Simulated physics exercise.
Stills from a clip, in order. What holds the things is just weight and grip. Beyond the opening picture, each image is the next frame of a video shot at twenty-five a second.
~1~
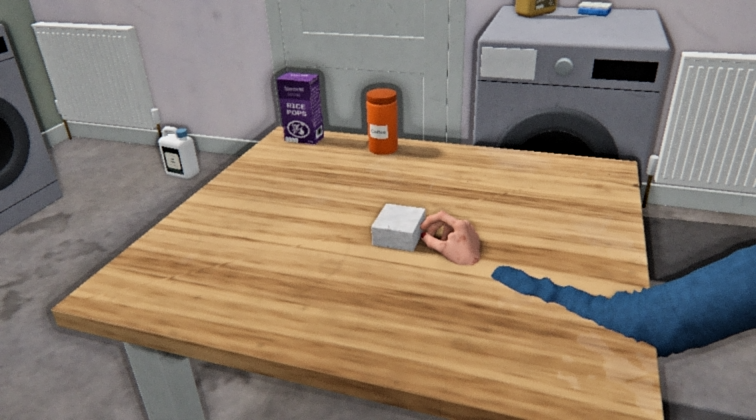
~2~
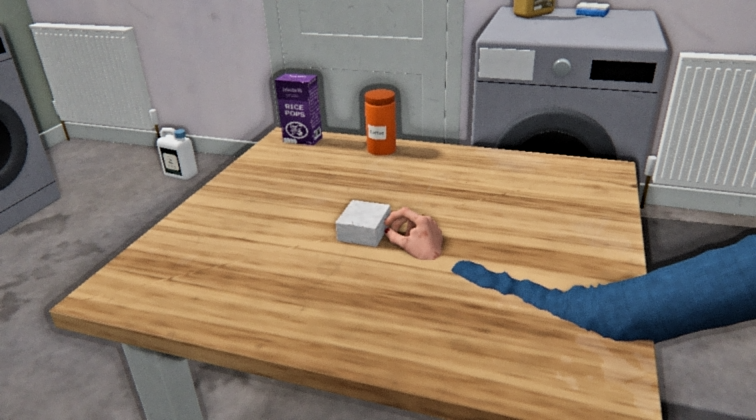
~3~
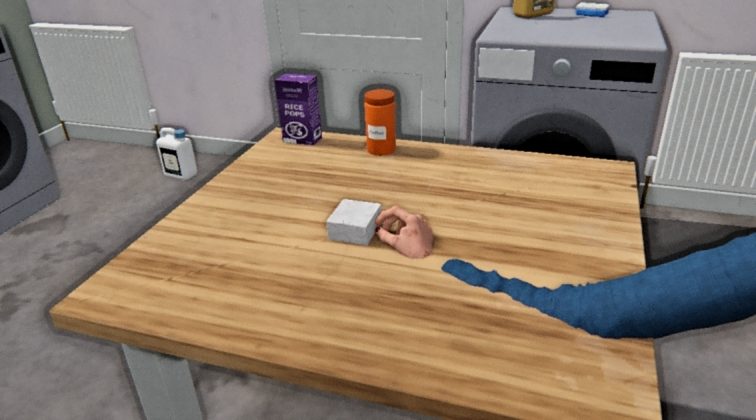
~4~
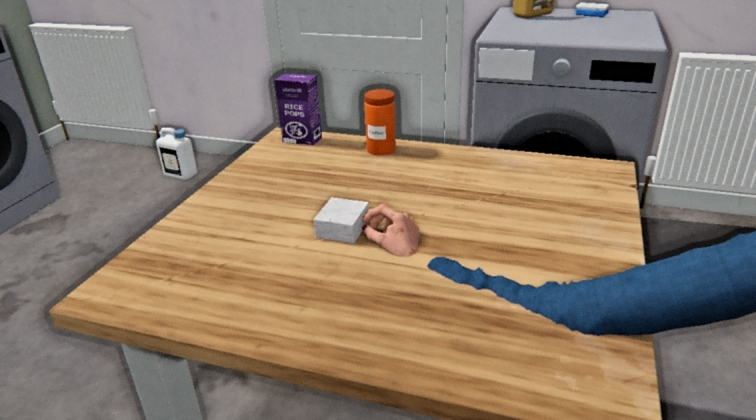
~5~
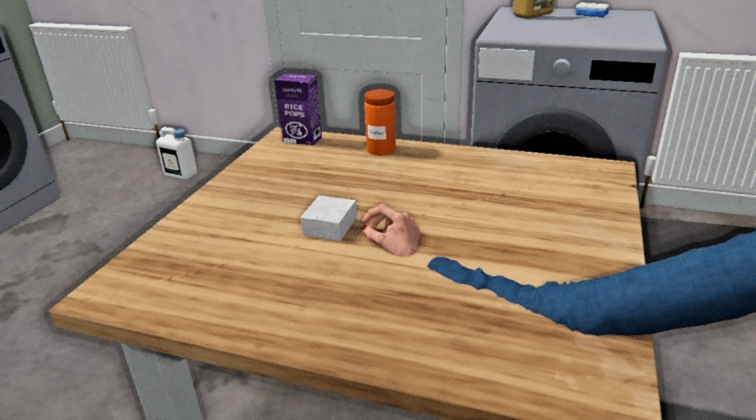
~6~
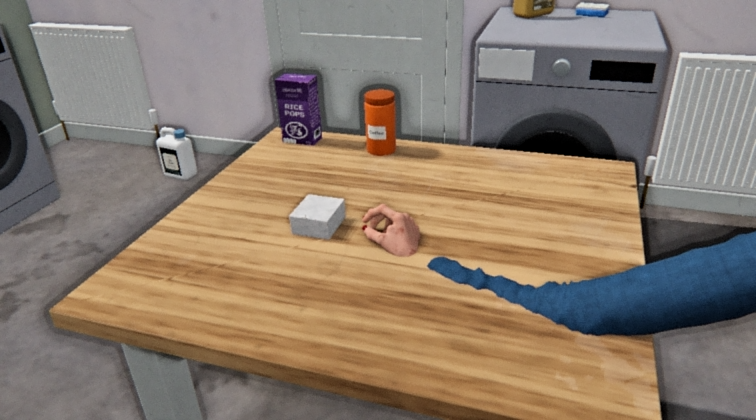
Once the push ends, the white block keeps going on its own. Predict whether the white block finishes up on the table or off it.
It is on the table at the end.
Then, 0.10 s after the last picture, white block slid about its own width near (298, 214).
Then, 0.20 s after the last picture, white block slid about its own width near (288, 212).
At rest, moved from the start, white block. Seen from the same camera at the end, white block near (287, 212).
